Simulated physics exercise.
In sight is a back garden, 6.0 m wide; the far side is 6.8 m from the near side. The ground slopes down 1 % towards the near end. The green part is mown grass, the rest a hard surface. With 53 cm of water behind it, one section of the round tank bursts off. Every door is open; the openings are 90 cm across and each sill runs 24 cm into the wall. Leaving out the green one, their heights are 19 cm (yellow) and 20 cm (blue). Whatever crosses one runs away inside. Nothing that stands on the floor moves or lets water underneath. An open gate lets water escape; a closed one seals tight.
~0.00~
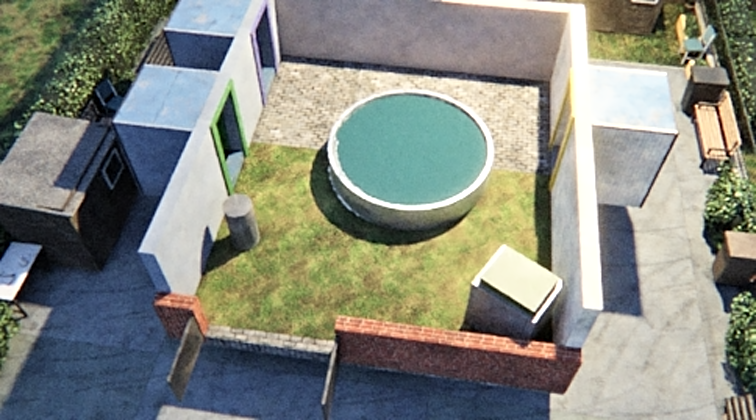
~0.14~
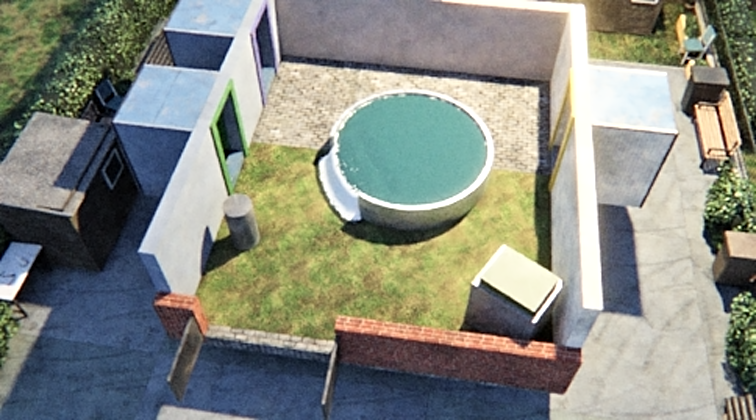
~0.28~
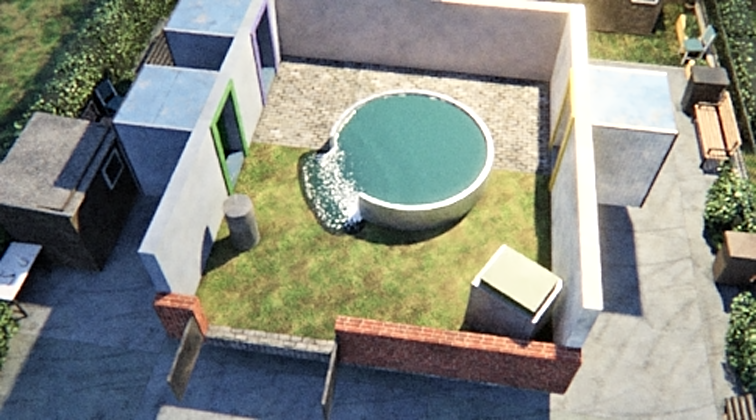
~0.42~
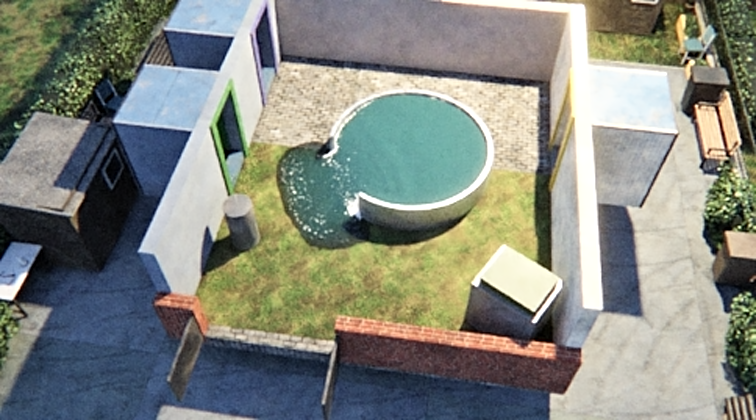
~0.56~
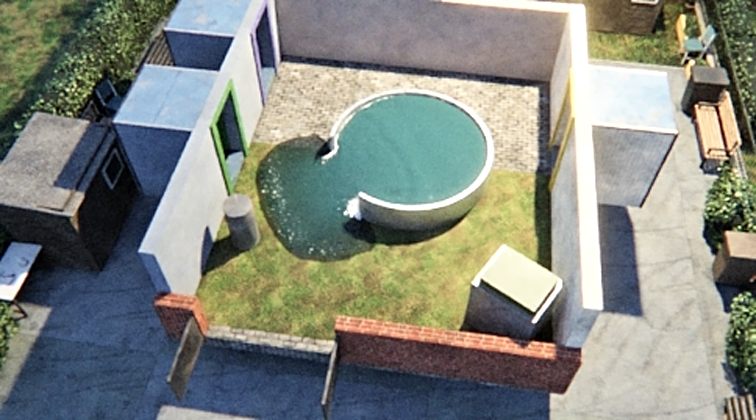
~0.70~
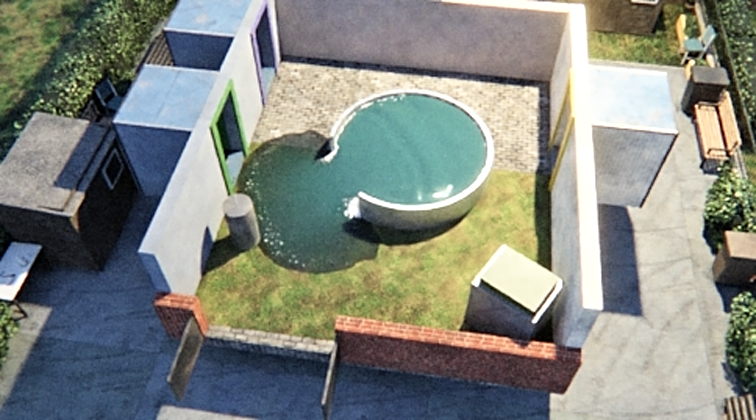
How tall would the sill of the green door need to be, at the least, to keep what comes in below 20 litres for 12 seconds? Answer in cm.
Close to 24 cm is just enough.
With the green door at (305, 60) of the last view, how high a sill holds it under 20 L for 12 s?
Roughly 11.0 cm.
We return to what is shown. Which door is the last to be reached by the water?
The yellow one.
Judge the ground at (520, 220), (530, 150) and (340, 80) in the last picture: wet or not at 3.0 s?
In that order: Still dry, not reached, dry.
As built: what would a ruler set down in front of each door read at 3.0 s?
Depths in cm: Green 28, yellow 0, blue 6.
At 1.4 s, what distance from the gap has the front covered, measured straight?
Roughly 2.8 m.
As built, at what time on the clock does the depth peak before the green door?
Near 2.4 s.
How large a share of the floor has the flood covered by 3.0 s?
Near 40 per cent is wet.
After 1.4 s water covers 25 % of the floor, deepest (33 cm) near (227, 209); 21 cm at the green door, 0 litres in over its 22 cm sill.
After 3.0 s water covers 40 % of the floor, deepest (30 cm) near (260, 229); 28 cm at the green door, 25 litres in over its 22 cm sill.
After 12.0 s water covers 100 % of the floor, deepest (8 cm) near (187, 320); 8 cm at the green door, 36 litres in over its 22 cm sill.
At the green door as built, the water arrived by 0.8 s and peaked near 30 cm at 2.4 s.
With a sill of 21 cm, 46 litres would have come in within the 12 s; with 28.5 cm, 4 litres. So under 20 litres takes about 24 cm.
